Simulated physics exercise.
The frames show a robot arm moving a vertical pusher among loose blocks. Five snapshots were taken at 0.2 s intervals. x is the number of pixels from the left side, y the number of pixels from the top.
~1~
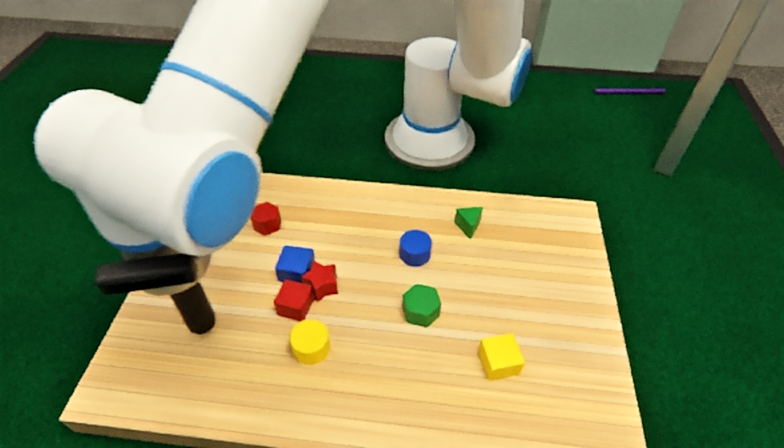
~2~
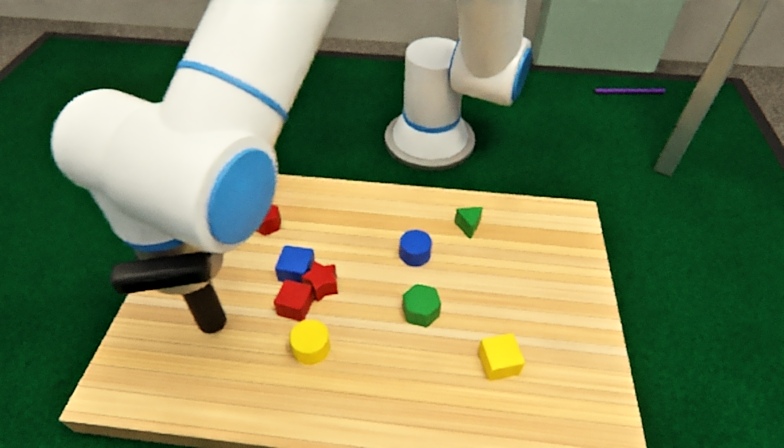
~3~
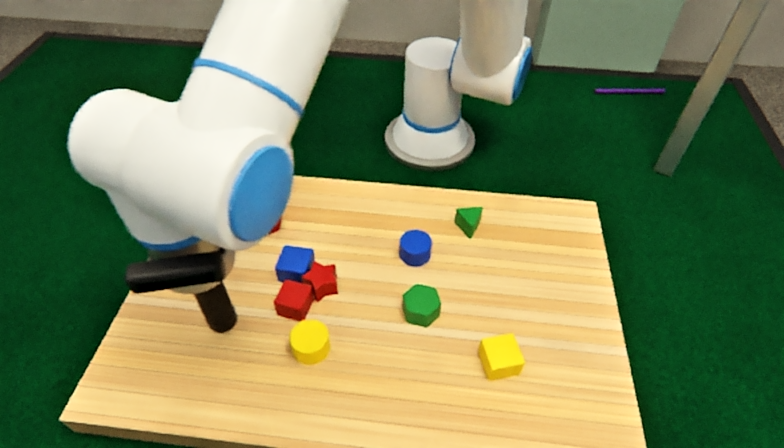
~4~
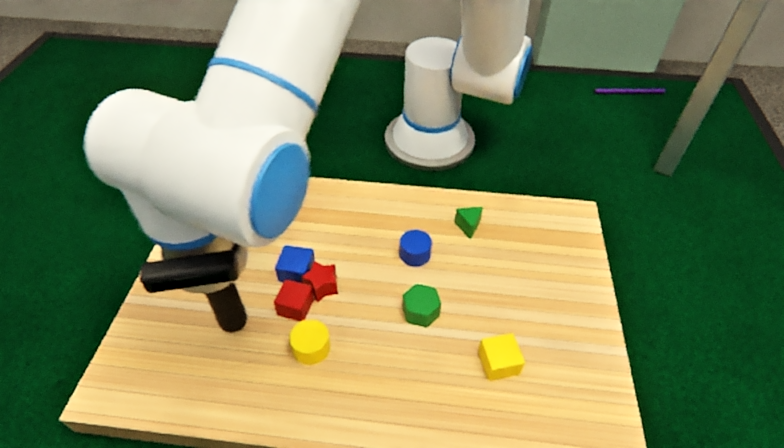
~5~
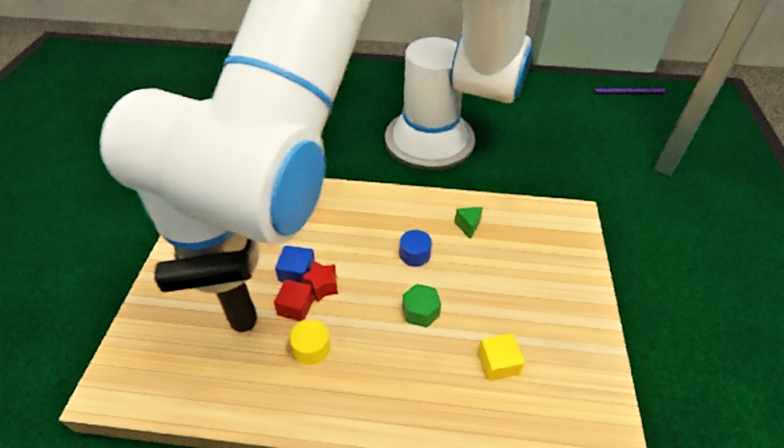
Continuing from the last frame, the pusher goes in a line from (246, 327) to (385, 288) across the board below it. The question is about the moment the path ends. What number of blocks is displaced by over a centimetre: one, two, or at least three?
Answer: Two blocks.
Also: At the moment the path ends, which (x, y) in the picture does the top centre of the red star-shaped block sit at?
Final place: (354, 240).
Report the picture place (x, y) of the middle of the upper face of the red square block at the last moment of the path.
It ends at (383, 253).
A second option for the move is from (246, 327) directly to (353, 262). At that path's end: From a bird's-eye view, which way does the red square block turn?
It twists with the clock when seen from above.
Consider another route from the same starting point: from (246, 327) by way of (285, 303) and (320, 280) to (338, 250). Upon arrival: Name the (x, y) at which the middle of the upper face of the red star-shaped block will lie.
The red star-shaped block ends near (357, 254).
The first path, step by step. One third of the way, pusher at (293, 307); red square block at (322, 285); red star-shaped block at (338, 263), turned 30° anticlockwise.
Two thirds of the way, pusher at (341, 294); red square block at (360, 266), turned 40° anticlockwise; red star-shaped block at (354, 244), turned 70° anticlockwise.
At the end, pusher at (385, 282); red square block at (383, 253), turned 105° anticlockwise; yellow circular block in place; red star-shaped block at (354, 240), turned 95° anticlockwise.
